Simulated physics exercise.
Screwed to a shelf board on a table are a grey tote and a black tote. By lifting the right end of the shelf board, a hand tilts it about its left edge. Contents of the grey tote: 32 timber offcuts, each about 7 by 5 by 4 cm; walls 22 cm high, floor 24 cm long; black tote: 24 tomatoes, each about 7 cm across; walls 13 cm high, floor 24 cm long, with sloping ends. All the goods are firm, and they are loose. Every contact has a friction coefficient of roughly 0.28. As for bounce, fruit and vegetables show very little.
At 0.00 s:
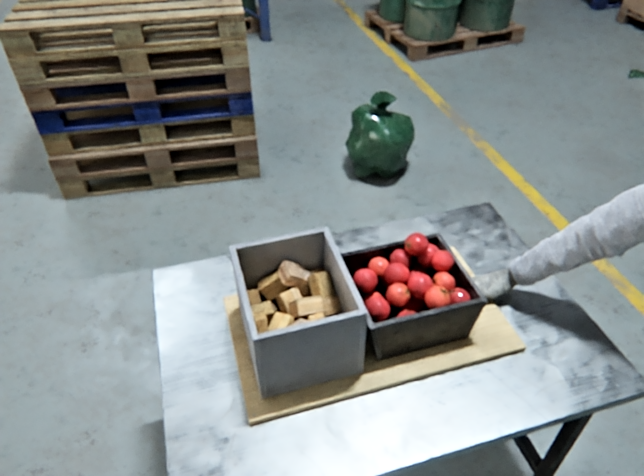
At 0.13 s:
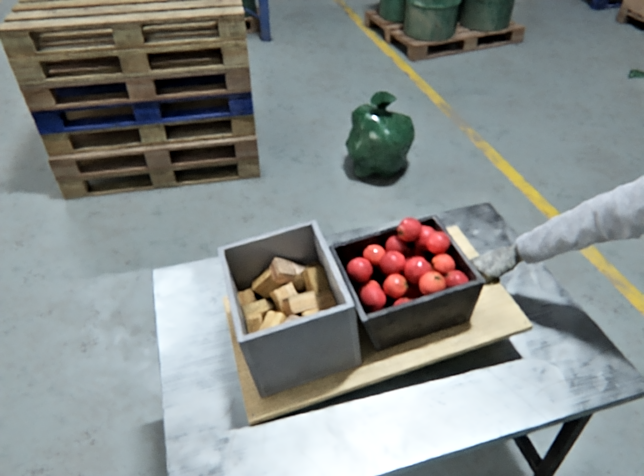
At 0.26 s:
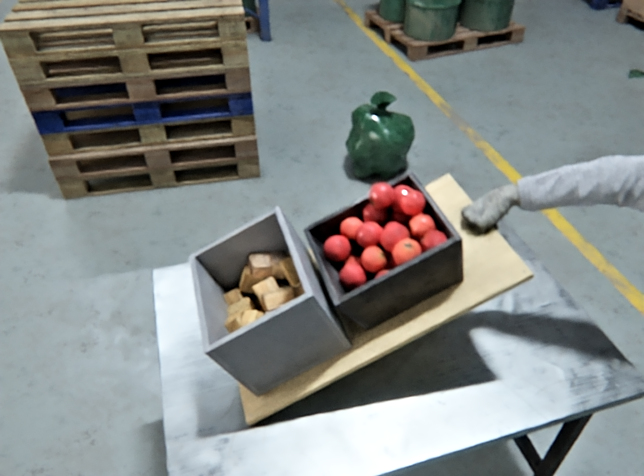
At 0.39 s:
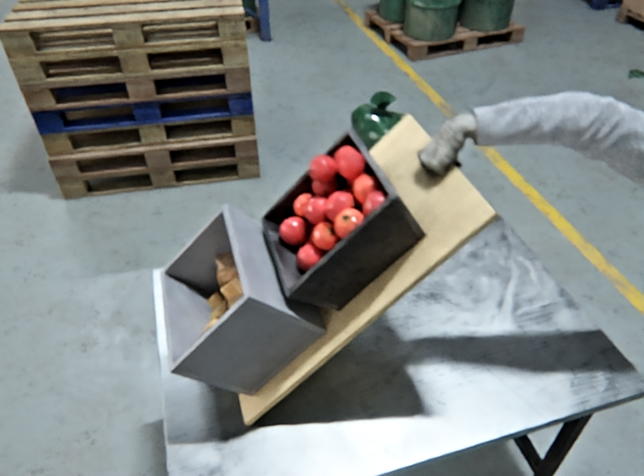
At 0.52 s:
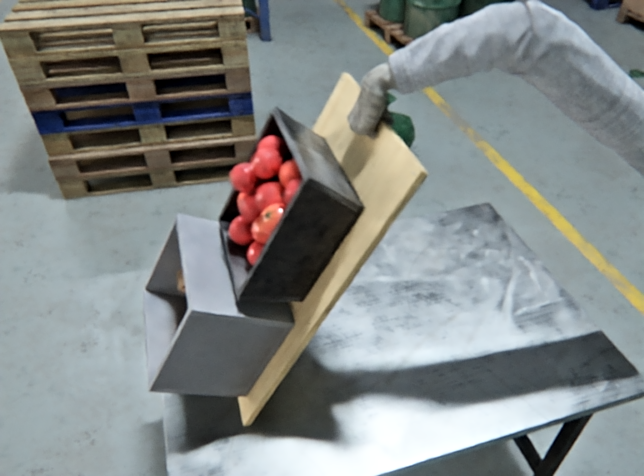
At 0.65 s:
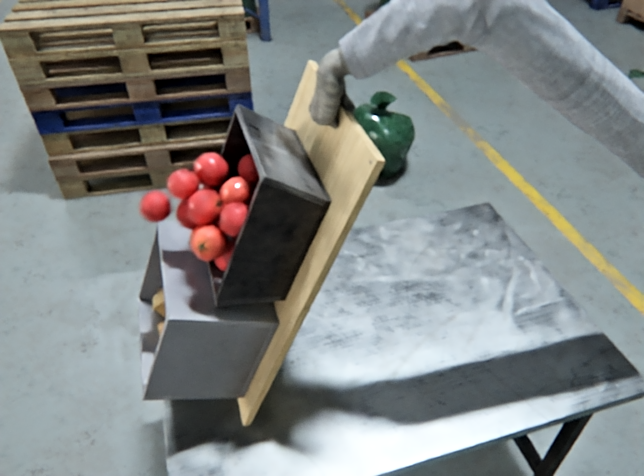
The clip shows a gloved hand lifting the right end of a board on a table, steeply tilting a grey tote of wooden offcuts and a black tote, from which several round red items spill out leftward.
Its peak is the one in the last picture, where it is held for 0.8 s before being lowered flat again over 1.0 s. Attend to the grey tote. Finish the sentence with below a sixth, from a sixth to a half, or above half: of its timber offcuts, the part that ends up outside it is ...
The part is below a sixth.
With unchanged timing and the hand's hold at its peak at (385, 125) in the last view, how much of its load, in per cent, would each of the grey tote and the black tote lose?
In that case grey tote sheds 0 percent of its load and black tote sheds 20 percent.
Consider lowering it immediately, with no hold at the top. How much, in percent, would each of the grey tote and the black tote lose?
In that case you'd see grey tote shed 0 percent of its load and black tote shed 50 percent.
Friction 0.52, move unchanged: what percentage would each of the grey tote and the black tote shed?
That would cost the grey tote 0 and the black tote 40 per cent of the load.
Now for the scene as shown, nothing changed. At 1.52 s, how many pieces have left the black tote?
Roughly 10 for the black tote.
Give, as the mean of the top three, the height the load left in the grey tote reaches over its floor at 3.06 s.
Height: About 18 cm.
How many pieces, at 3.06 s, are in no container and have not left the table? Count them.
Count of pieces: About 2.
After 1.03 s, tilt 67°; the grey tote is down by 1 of 32 and the black tote is down by 10 of 24.
After 1.52 s, tilt 66°; the grey tote is down by 1 of 32 and the black tote is down by 10 of 24.
After 2.19 s, tilt 11°; the grey tote is down by 1 of 32 and the black tote is down by 10 of 24.
Final count (at 3.06 s), the grey tote is down by 1 of 32 and the black tote is down by 10 of 24. Asked share, 1 of 32, 3 per cent.
